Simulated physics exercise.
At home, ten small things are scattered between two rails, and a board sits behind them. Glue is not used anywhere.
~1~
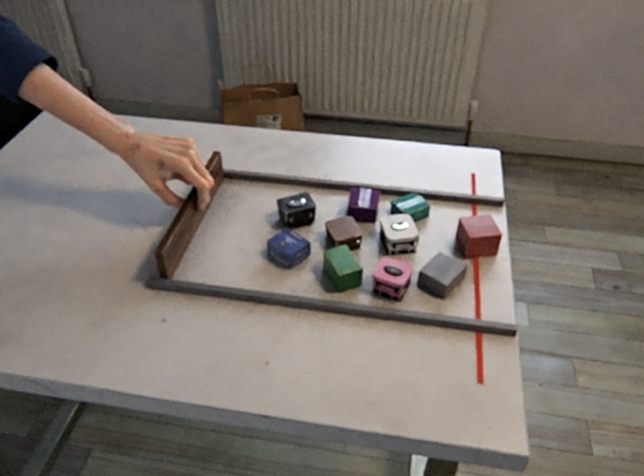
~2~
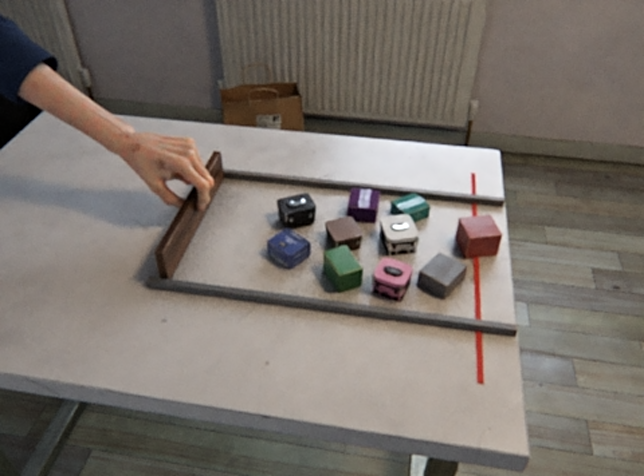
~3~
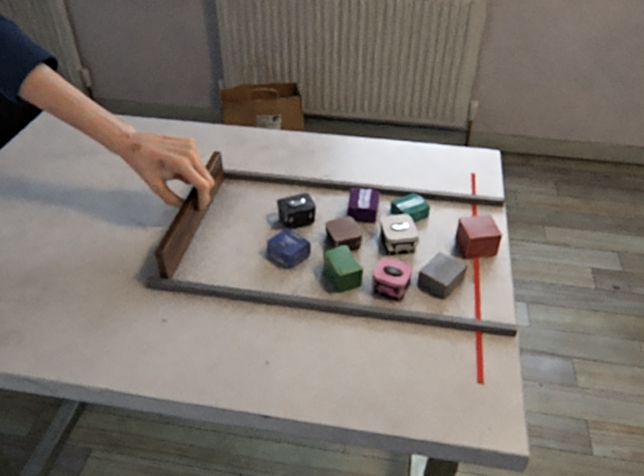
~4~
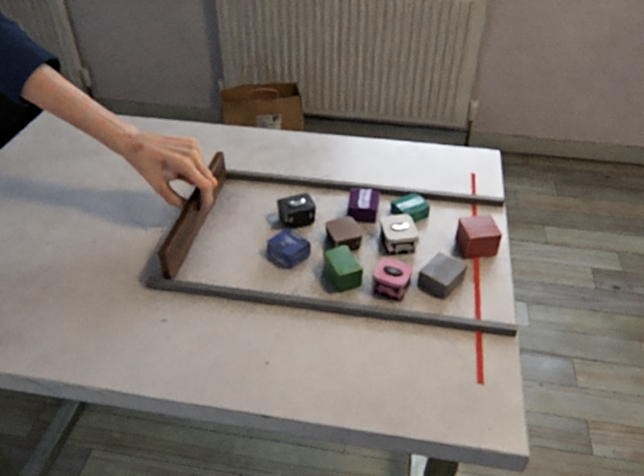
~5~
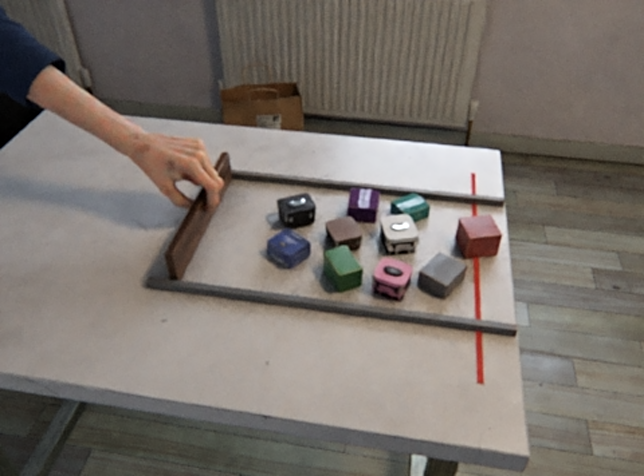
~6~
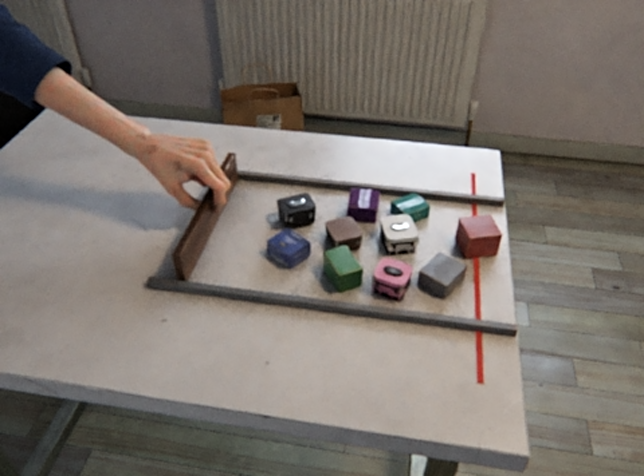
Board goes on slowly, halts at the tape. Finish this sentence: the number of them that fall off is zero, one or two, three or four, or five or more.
The number of them that fall off is five or more.
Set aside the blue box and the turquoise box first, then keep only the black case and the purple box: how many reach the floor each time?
First 4, then 4.
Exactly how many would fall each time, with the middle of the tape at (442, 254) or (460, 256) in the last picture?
1 and 4.
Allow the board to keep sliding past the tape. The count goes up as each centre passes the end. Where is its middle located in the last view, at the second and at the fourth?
I'd put the first at about (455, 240) and the next at about (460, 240).
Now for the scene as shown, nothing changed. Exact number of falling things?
In all, 5 of them.
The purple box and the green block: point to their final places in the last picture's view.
The purple box stops around (492, 208); the green block around (494, 303).
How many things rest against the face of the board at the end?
4 in contact.
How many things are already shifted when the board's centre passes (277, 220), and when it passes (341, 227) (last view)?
Respectively 2 and 7.
A little later, none off yet; red block at rest near (478, 237); grey block at rest near (442, 275); turquoise box at rest near (410, 209).
When it is over, the number that fall off is five or more; down, pink case, white case, turquoise box, grey block and red block.
